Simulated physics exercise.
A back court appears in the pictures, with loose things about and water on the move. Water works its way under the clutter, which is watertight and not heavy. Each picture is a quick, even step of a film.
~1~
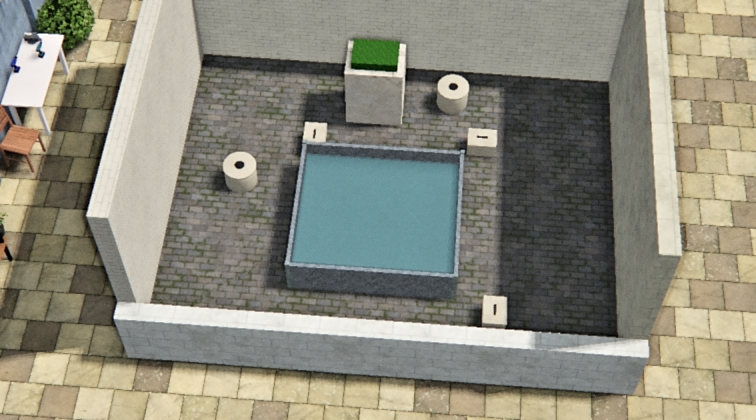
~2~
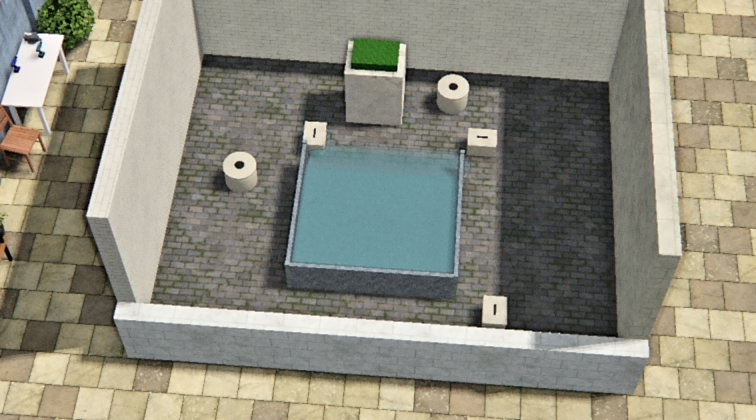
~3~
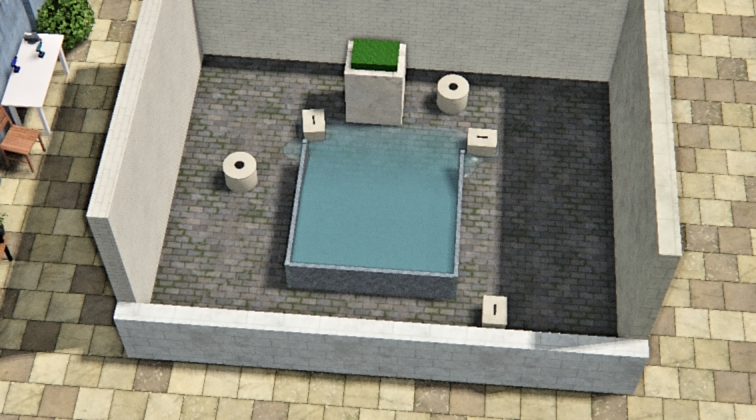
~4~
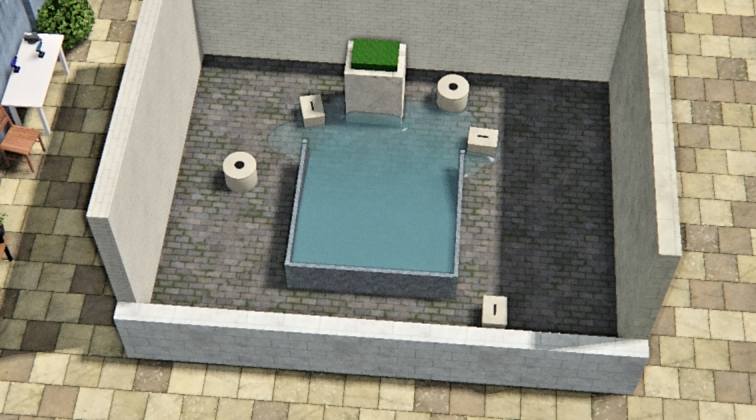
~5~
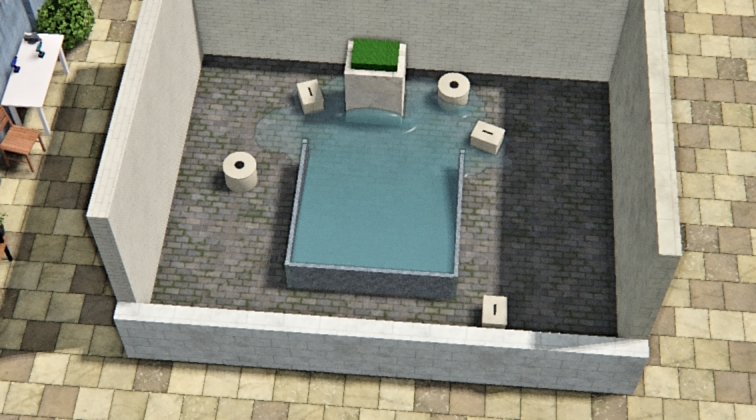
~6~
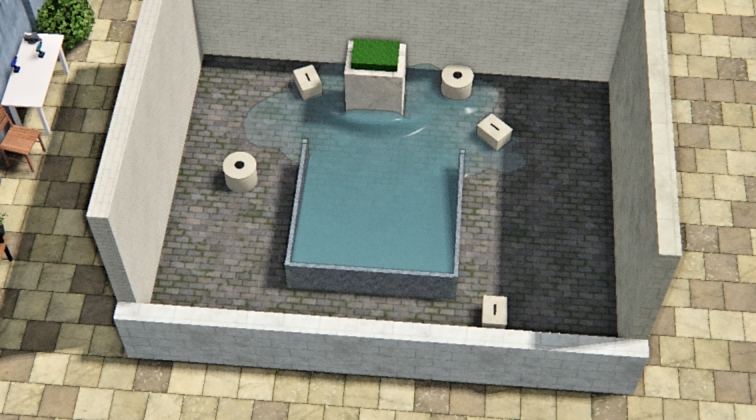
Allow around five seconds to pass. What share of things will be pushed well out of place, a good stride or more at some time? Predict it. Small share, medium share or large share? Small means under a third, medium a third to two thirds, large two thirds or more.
A large share.
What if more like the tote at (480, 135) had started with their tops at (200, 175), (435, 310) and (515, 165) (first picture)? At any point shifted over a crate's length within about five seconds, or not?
Copy one: Slides well clear; copy two: Barely shifts; copy three: Barely shifts.
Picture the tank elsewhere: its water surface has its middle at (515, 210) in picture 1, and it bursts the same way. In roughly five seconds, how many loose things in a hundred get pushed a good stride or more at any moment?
Something like 40 in a hundred.
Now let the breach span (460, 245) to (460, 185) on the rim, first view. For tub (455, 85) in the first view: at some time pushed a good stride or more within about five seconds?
Honestly, it went the full distance.
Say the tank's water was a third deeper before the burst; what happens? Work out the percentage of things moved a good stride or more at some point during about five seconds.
Roughly 100 per cent of them.
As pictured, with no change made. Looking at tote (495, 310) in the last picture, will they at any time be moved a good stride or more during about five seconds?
For this one it's a lesser distance.
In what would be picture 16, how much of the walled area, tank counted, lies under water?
Estimate: Close to 50 in a hundred.
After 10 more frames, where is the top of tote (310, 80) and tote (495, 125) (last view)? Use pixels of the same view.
At about (222, 64) and (595, 113).
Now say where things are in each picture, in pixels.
In the first frame, a tote at (314, 134), on the bottom; a tote at (482, 137) rests on the ground; 0 of 5 have shifted.
In the second frame, a tote at (314, 133), on the bottom; a tote at (482, 137), on the bottom; 0 of 5 have shifted.
In the third frame, a tote at (314, 120) rests on the ground, close to its start; a tote at (482, 137), on the bottom; 1 of 5 have shifted.
In the fourth frame, a tote at (312, 106) rests on the ground, a stride from its start; a tote at (483, 137), on the bottom; 1 of 5 have shifted.
In the fifth frame, a tote at (310, 92) rests on the ground, a stride from its start; a tote at (488, 133) rests on the ground, close to its start; 2 of 5 have shifted.
In the sixth frame, a tote at (308, 78), on the bottom, a stride from its start; a tote at (495, 127), on the bottom, close to its start; 3 of 5 have shifted.
A moment on, 2 of 5 are well off their spots; 2 afloat.
Next, 3 of 5 are well off their spots; 3 afloat.
Later, 3 of 5 are well off their spots; 2 afloat.
In the end, 4 of 5 are well off their spots, and 4 have been at some point; 2 afloat.
